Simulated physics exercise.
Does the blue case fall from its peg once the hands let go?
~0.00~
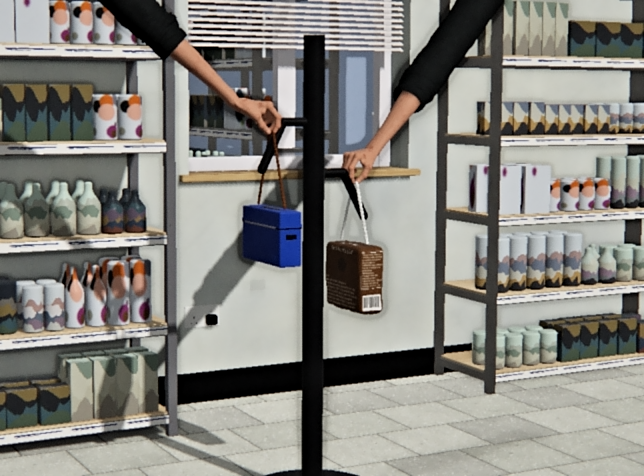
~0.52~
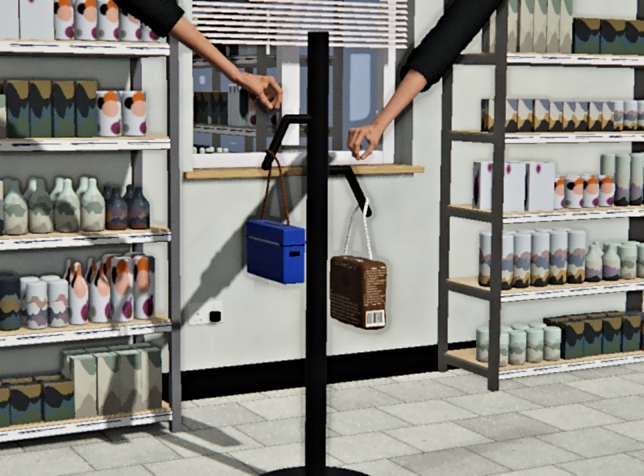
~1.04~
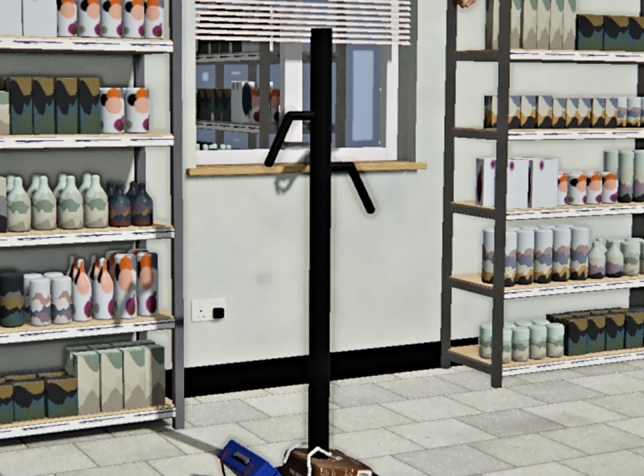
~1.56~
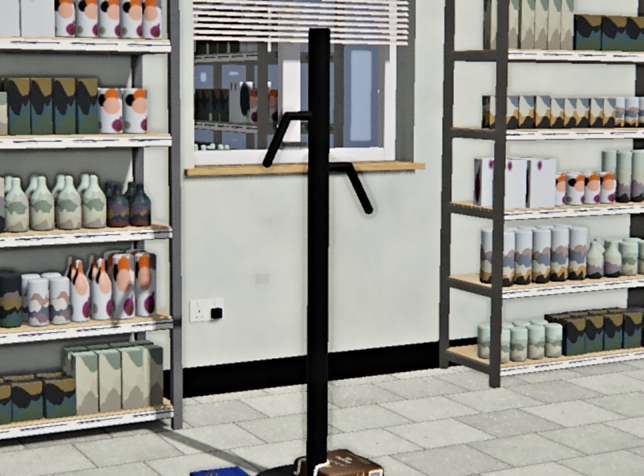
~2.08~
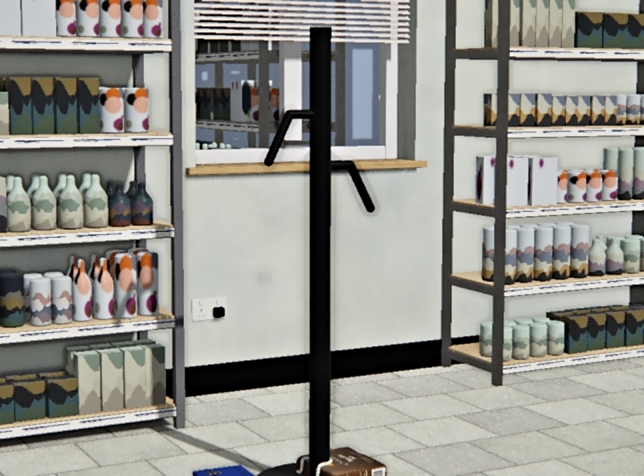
Yes, the blue case slips off the left peg and ends up on the floor, and the brown bag drops to the floor as well.
Two dark-sleeved arms reach in from above on either side of a black stand in a shop, seen from the front in a slightly swaying view, with stocked shelves at left and right and a window behind. The hands hold a blue case by the left peg and a brown bag by the right peg, both pegs sloping downward. The hands let go and draw back as both things slip lower. Both then drop to the floor by the base, where the blue case tips flat and the brown bag lies on its side, leaving the pegs empty.
